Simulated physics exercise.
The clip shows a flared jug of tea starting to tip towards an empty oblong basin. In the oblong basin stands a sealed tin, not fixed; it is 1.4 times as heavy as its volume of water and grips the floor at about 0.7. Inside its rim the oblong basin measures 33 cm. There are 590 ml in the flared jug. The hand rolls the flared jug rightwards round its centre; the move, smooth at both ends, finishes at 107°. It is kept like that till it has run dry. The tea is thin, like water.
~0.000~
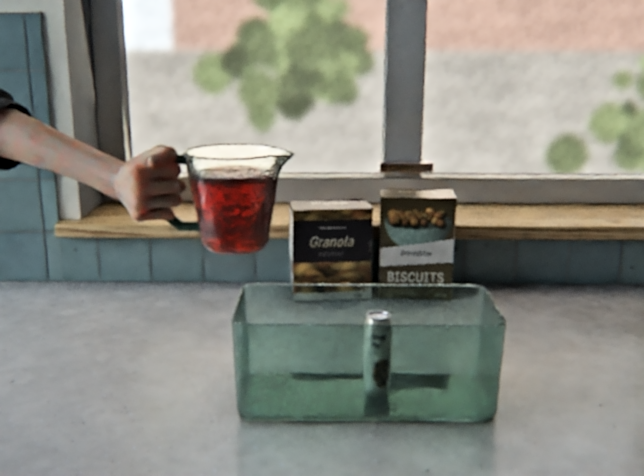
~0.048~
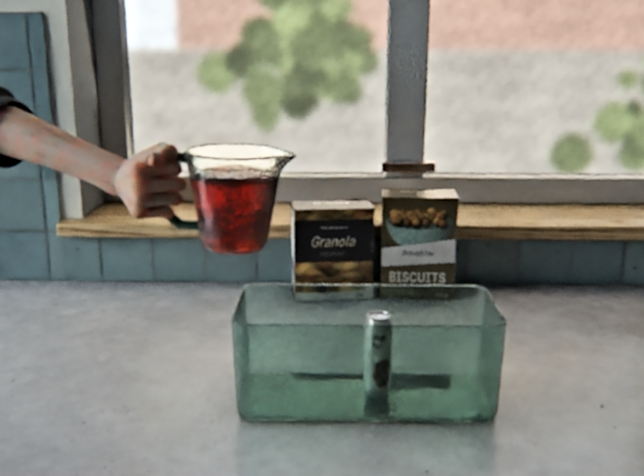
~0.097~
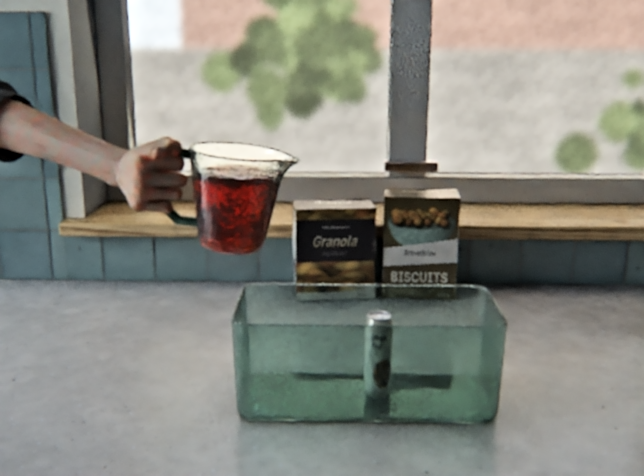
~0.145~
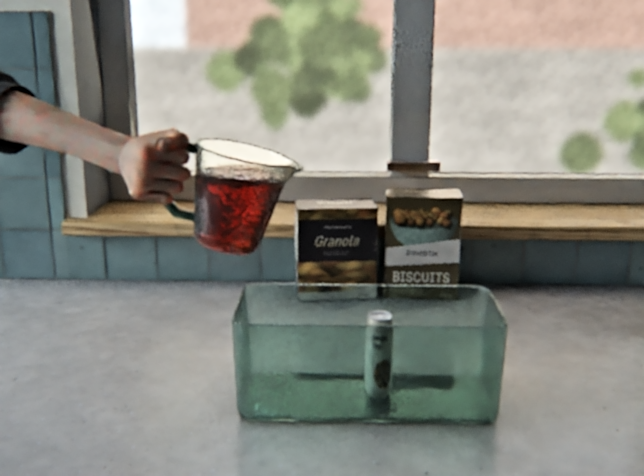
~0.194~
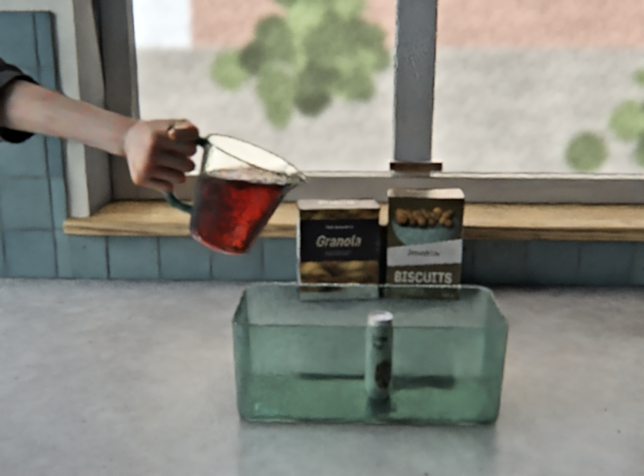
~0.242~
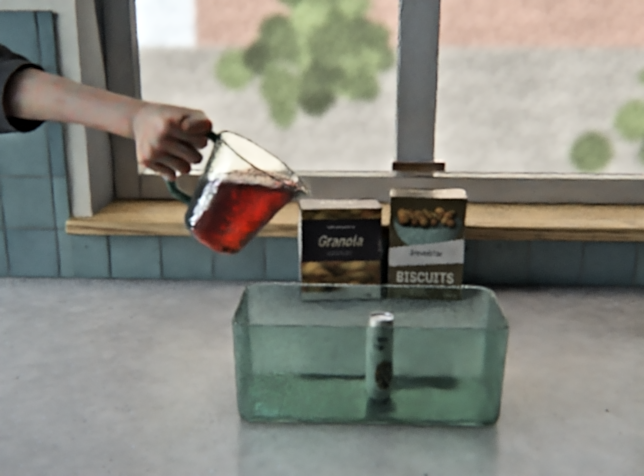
A hand held a glass jug of red tea upright above an empty oblong basin with a small tin inside, then smoothly tilted it to the right, the tea slanting toward the spout.
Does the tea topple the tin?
The tin remains upright.
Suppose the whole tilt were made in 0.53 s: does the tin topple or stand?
The tin stays up.
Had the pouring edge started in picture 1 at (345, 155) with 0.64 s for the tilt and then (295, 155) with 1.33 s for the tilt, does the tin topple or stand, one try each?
First it topples; then it stays up.
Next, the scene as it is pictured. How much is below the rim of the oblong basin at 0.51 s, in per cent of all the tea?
About 24 per cent.
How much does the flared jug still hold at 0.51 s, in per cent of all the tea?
Near 50 in a hundred.
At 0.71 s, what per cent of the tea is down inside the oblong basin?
Some 82 per cent.
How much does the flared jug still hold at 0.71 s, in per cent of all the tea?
About 7 per cent.
After 0.51 s the tilt is 97° and 49 per cent is still to pour; the tin stands where it began.
After 0.71 s the tilt is 107° and 7 per cent is still to pour; the tin stands where it began.
After 0.92 s the tilt is 107° and 0 per cent is still to pour; the tin stands where it began.
After 1.14 s the tilt is 107° and 0 per cent is still to pour; the tin stands where it began.
In the end the tin stands where it began.
